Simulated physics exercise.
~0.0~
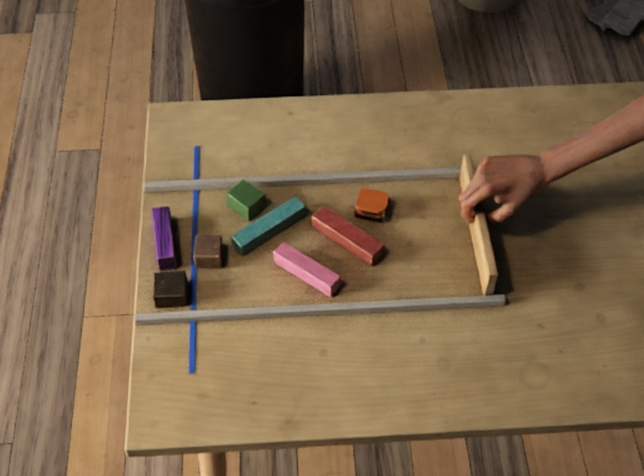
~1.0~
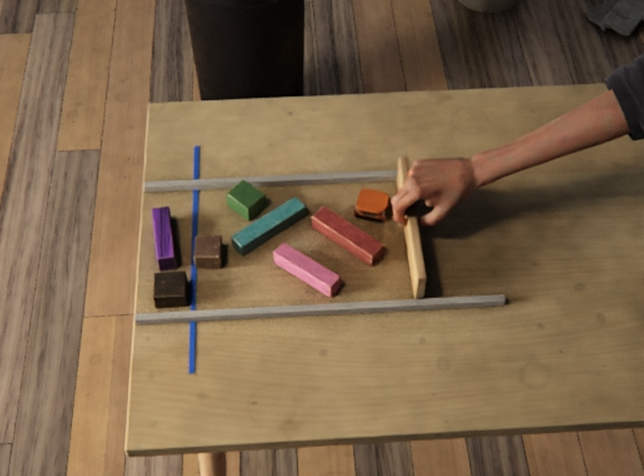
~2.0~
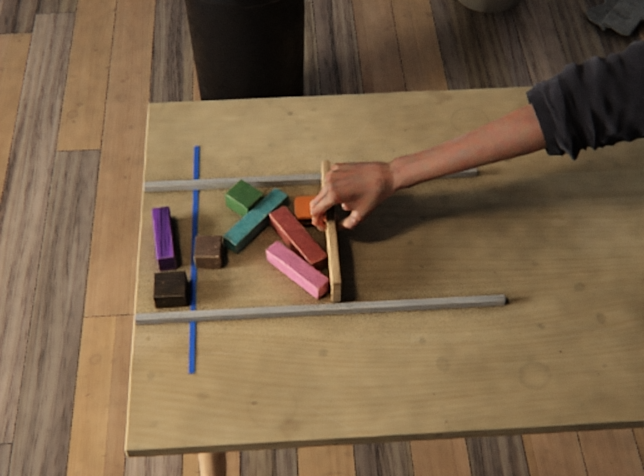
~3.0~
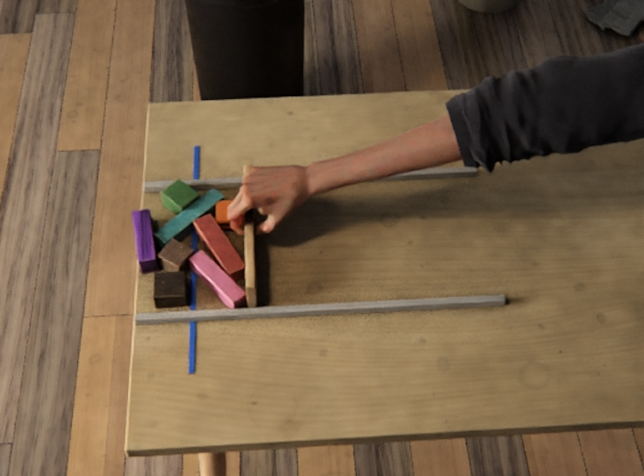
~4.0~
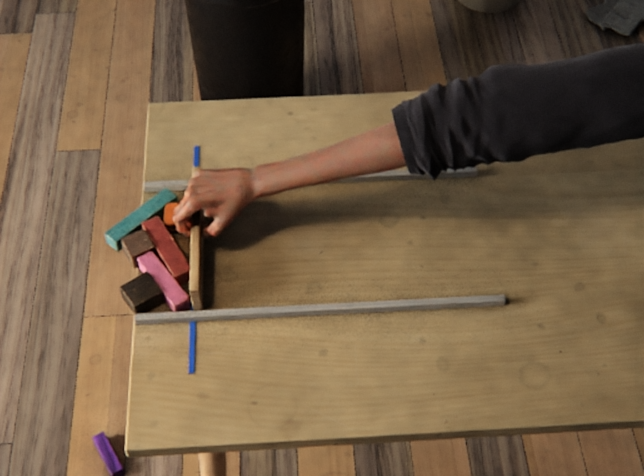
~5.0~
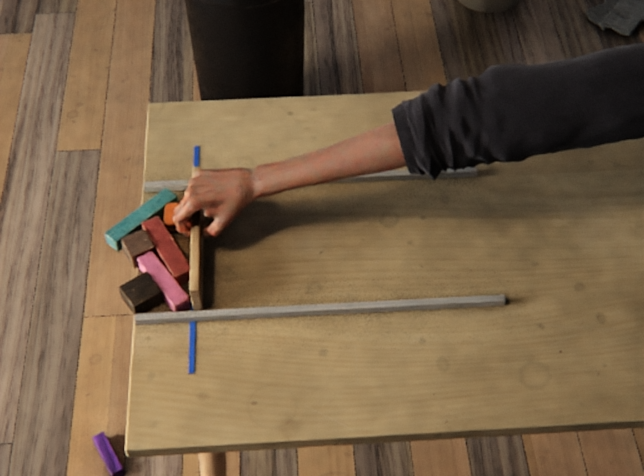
On a wooden table, a hand slid an upright board left between two rails, bunching colorful blocks together and pushing them toward the edge. The purple and green ones went over, and the board stopped at the blue tape with the rest crowded at the edge.
